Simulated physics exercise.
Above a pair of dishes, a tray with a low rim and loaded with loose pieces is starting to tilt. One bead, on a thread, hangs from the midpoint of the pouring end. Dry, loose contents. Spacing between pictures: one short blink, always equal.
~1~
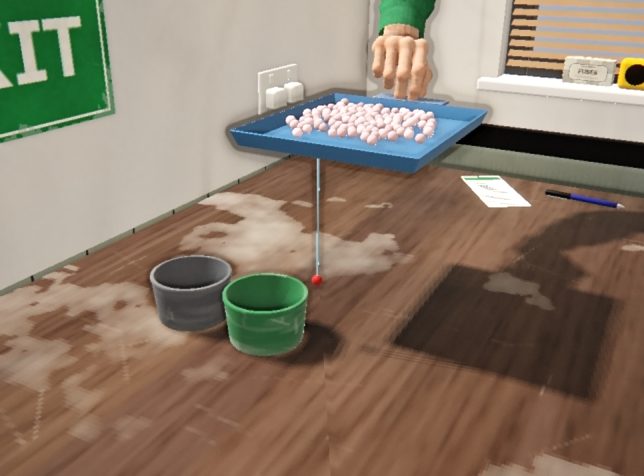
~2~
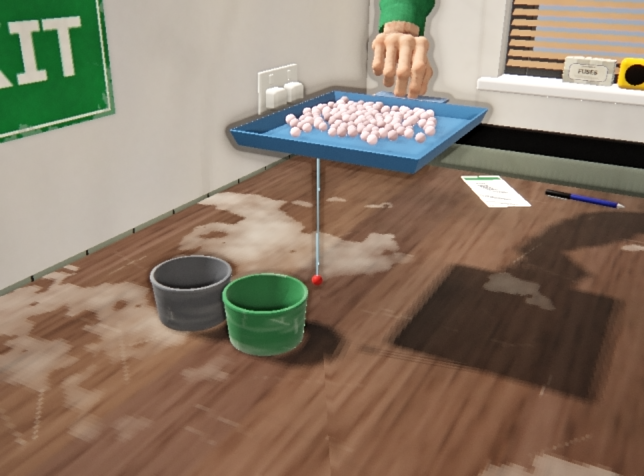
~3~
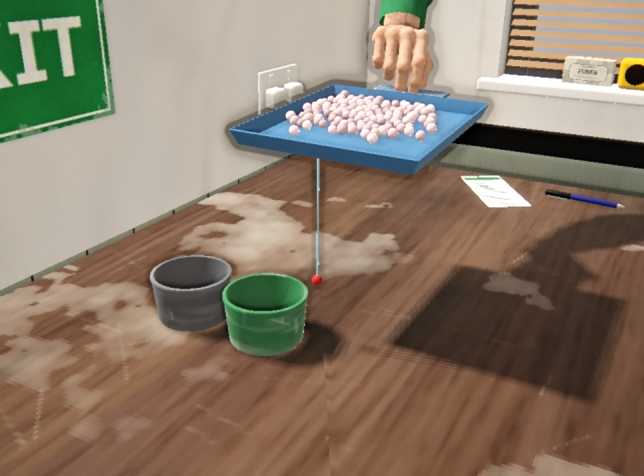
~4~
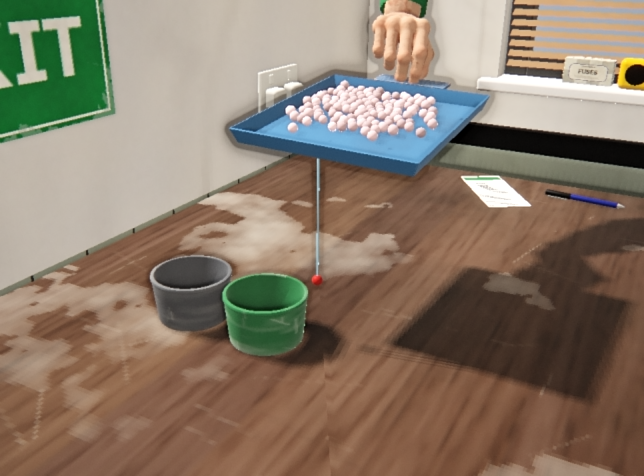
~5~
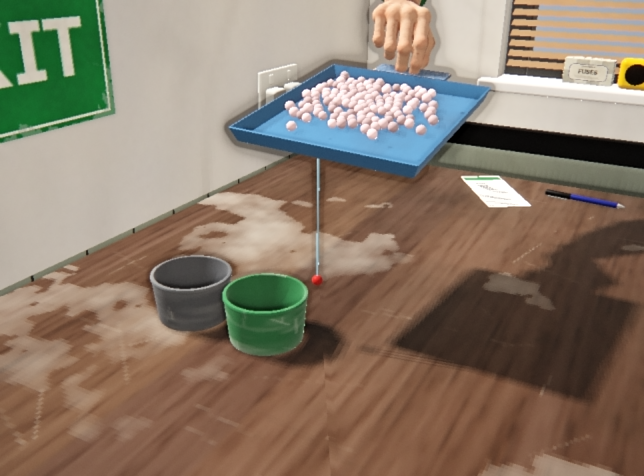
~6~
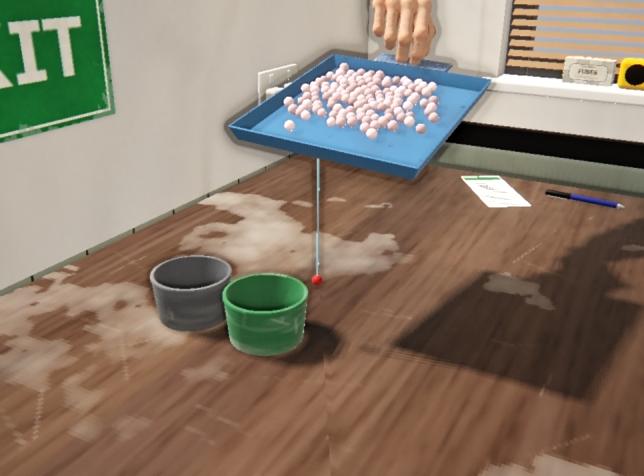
In the video, a hand at the far side of a blue tray of pale pink beads rises slightly, gradually tilting the tray toward the viewer above a gray dish and a green dish, while a red bead hangs below.
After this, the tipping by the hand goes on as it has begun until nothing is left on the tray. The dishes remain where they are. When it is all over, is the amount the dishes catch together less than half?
Yes, the catch is worse than half, if you ask me.
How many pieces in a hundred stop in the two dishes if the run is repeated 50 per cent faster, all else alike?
I'd put it at some 0 per cent.
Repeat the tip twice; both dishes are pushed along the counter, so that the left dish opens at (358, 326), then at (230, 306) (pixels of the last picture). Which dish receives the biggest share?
In turn: The left-side dish; the right-side dish.
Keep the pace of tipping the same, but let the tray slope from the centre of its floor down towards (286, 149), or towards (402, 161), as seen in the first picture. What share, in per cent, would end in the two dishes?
Respectively close to 70 and 0 in a hundred.
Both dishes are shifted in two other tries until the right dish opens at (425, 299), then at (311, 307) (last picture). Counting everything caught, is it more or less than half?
Taking the tries in order: A minor share, followed by a minor share.
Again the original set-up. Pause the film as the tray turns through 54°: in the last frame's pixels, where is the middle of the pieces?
Near (369, 161).
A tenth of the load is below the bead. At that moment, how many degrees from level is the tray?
At about 40°.
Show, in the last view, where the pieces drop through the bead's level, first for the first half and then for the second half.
It passes near (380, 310) first and then near (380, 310).
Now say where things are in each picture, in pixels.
Corners of the pouring end at (238, 130) and (415, 156), level; middle of the load at (362, 121), sugar pearls; left dish at (168, 305); right dish at (243, 328); bead on its thread at (317, 280), in the first picture.
Corners of the pouring end at (238, 129) and (415, 156), level; middle of the load at (362, 120), in the second picture.
Corners of the pouring end at (238, 129) and (414, 158), tipped barely, lowest at the right corner; middle of the load at (362, 116), in the third picture.
Corners of the pouring end at (237, 127) and (414, 160), tipped a little, lowest at the right corner; middle of the load at (362, 110), in the fourth picture.
Corners of the pouring end at (237, 126) and (414, 162), tipped a little, lowest at the right corner; middle of the load at (362, 104), in the fifth picture.
Corners of the pouring end at (237, 125) and (414, 164), tipped a little, lowest at the right corner; middle of the load at (362, 100), most on the move; left dish at (168, 305); right dish at (243, 328), in the sixth picture.
Soon after the last picture, tray tipped steeply; about two thirds on the tray; about a quarter outside both; a small part in the air.
A little later, tray tipped right over; most outside both; a small part in the air.
Later still, tray tipped past a quarter turn; all outside both.
By the end, tray tipped past a quarter turn; none in the right dish; none in the left dish; all outside both.
